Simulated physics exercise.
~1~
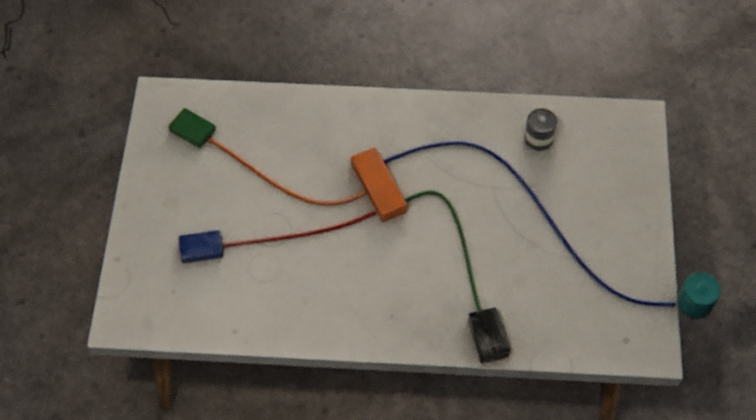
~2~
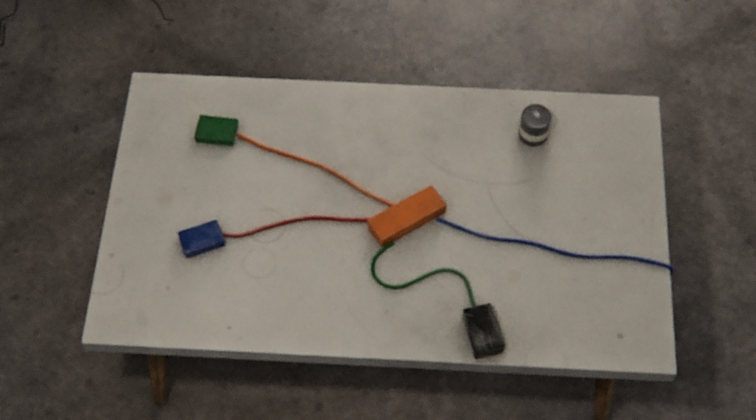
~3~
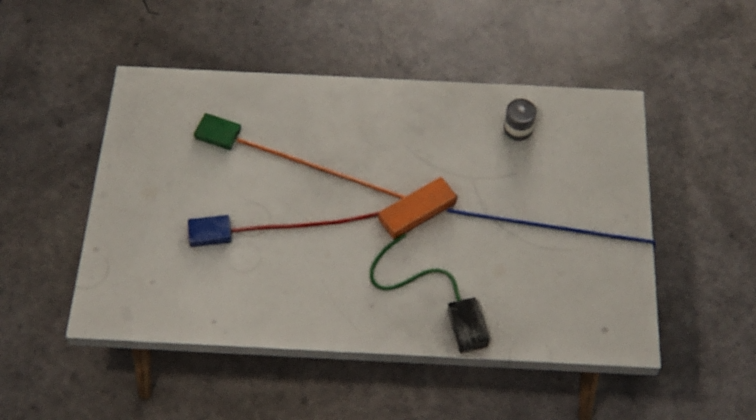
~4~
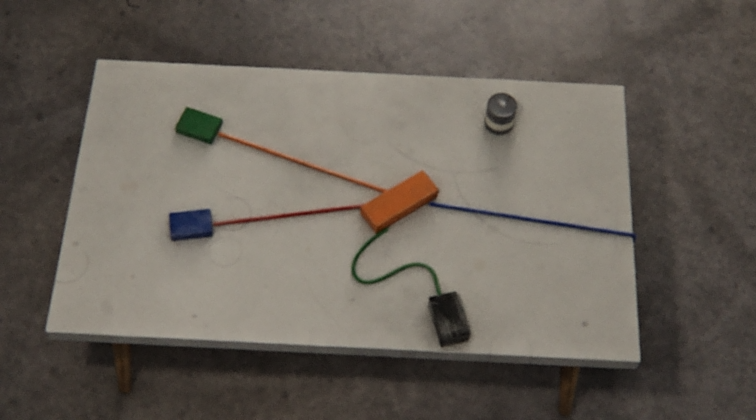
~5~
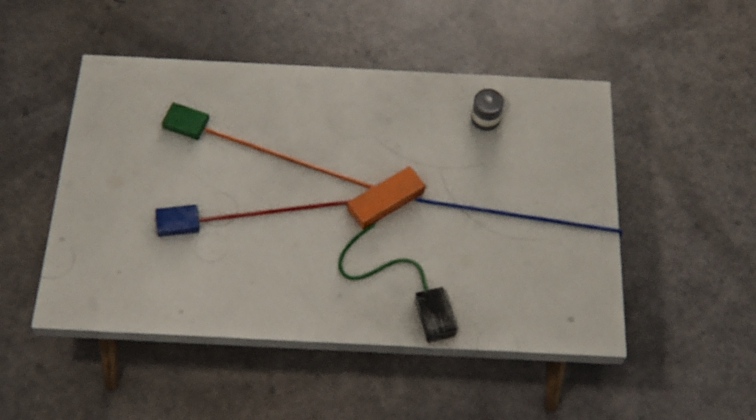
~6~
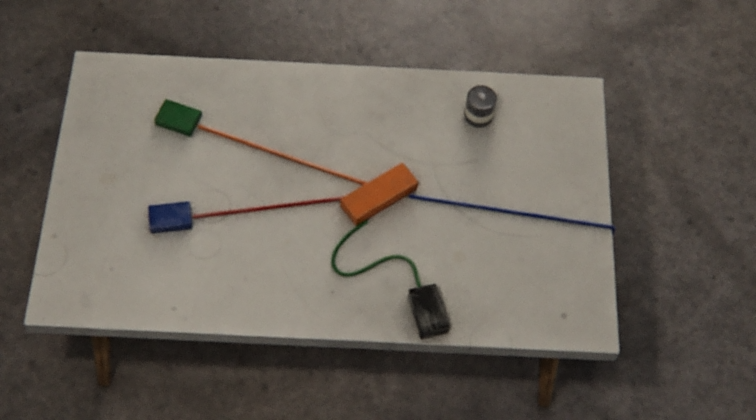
Teal object dropping off the table's right edge, its blue cable pulling taut and dragging the orange block, green and blue boxes slightly right.
